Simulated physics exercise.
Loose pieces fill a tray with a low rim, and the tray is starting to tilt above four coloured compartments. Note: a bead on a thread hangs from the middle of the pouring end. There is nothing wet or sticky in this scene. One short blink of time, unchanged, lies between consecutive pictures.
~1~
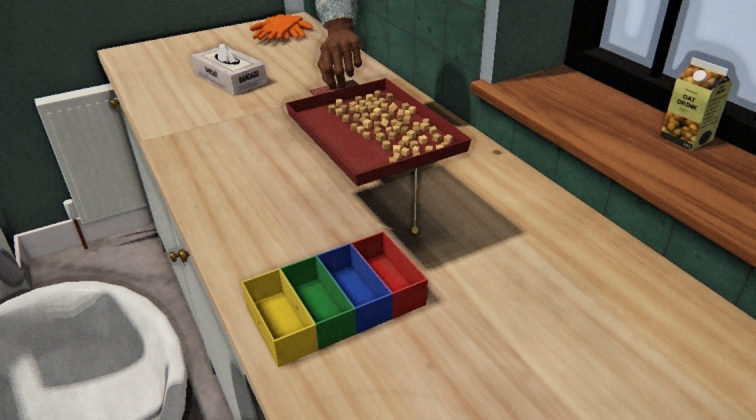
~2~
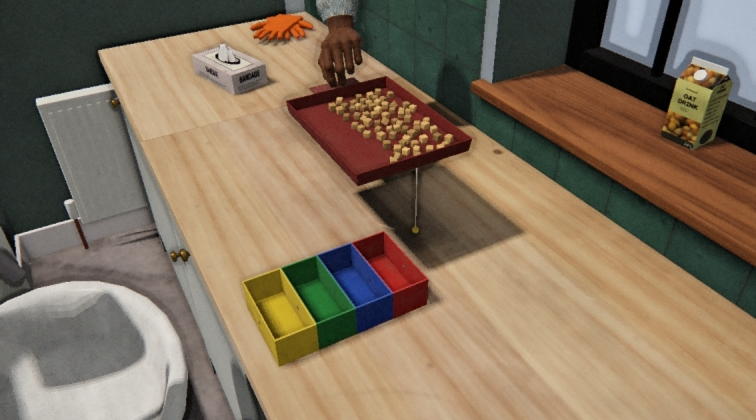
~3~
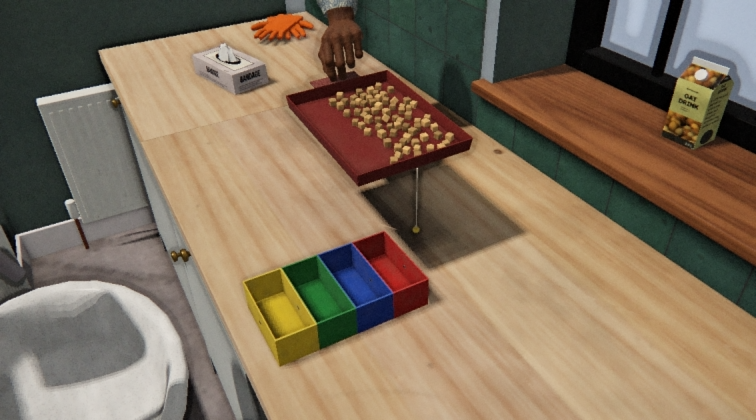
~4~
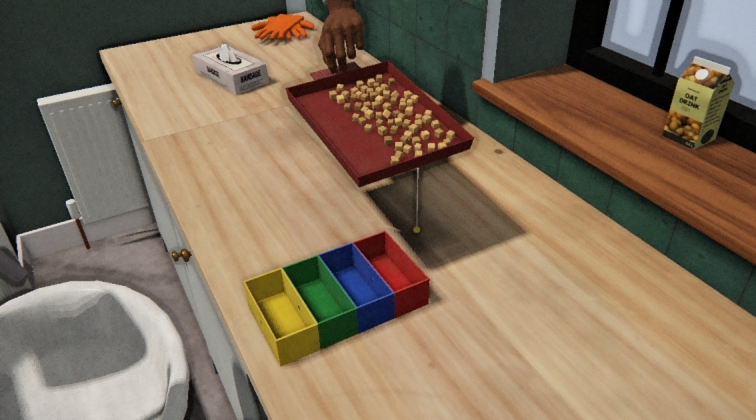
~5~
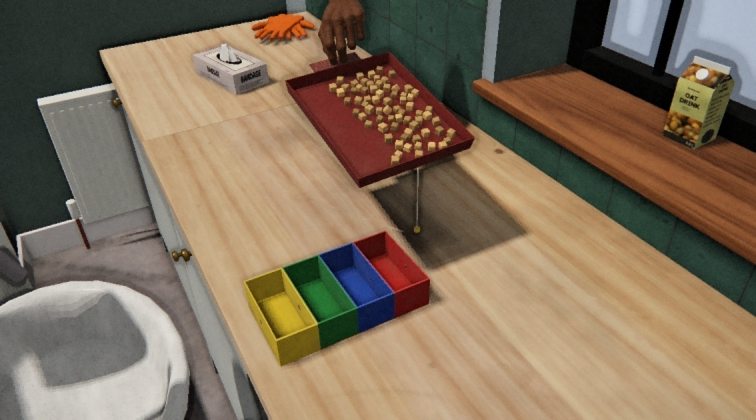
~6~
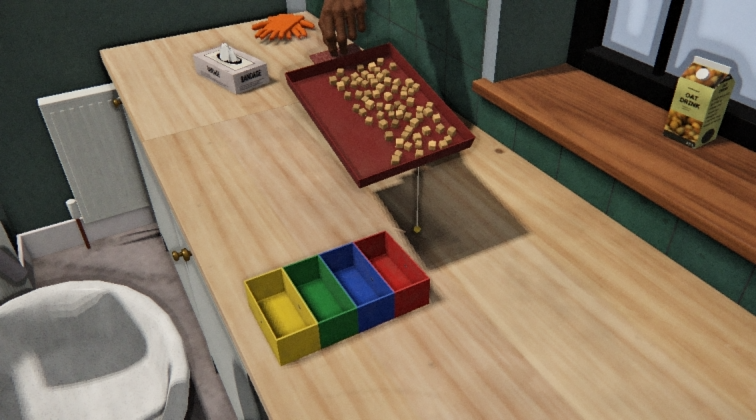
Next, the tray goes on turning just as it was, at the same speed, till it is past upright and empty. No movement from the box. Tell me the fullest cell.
It is the red one.
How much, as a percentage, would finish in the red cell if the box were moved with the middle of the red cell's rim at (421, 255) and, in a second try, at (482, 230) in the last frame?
Roughly 30 per cent, then roughly 0 per cent.
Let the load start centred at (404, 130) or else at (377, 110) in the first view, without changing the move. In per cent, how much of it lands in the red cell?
Estimate: 30 % first, 40 % second.
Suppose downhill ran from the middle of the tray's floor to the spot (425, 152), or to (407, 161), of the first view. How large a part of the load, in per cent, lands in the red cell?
About 0 %, then 10 %.
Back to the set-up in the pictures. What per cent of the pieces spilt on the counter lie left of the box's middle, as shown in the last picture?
That's about 0 per cent of the spill.
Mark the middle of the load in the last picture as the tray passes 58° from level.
Somewhere about pixel (408, 147).
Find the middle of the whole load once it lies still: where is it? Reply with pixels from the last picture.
Around (414, 294).
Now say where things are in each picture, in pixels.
In the first frame, corners of the pouring end at (357, 173) and (469, 139), level; middle of the load at (385, 123), small wooden cubes; bead on its thread at (415, 230); yellow cell at (296, 343); green cell at (336, 327); blue cell at (374, 311); red cell at (410, 296).
In the second frame, corners of the pouring end at (358, 173) and (470, 138), level; middle of the load at (385, 121).
In the third frame, corners of the pouring end at (358, 174) and (470, 138), tipped barely, lowest at the left corner; middle of the load at (386, 118).
In the fourth frame, corners of the pouring end at (359, 175) and (471, 137), tipped a little, lowest at the left corner; middle of the load at (387, 114).
In the fifth frame, corners of the pouring end at (360, 177) and (472, 137), tipped a little, lowest at the left corner; middle of the load at (388, 110).
In the sixth frame, corners of the pouring end at (360, 178) and (473, 136), tipped clearly, lowest at the left corner; middle of the load at (388, 96); yellow cell at (299, 342); green cell at (338, 326); blue cell at (376, 310); red cell at (412, 295).
Soon, tray tipped steeply; all on the tray.
A while on, tray tipped right over; nearly all on the tray; a stray few in the red cell; a stray few falling or outside the box.
Towards the end, tray tipped past a quarter turn; about half in the red cell; a small part in the blue cell; about half falling or outside the box.
Finally, tray tipped past a quarter turn; about half in the red cell; a small part in the blue cell; none in the yellow cell; none in the green cell; about half outside the box.
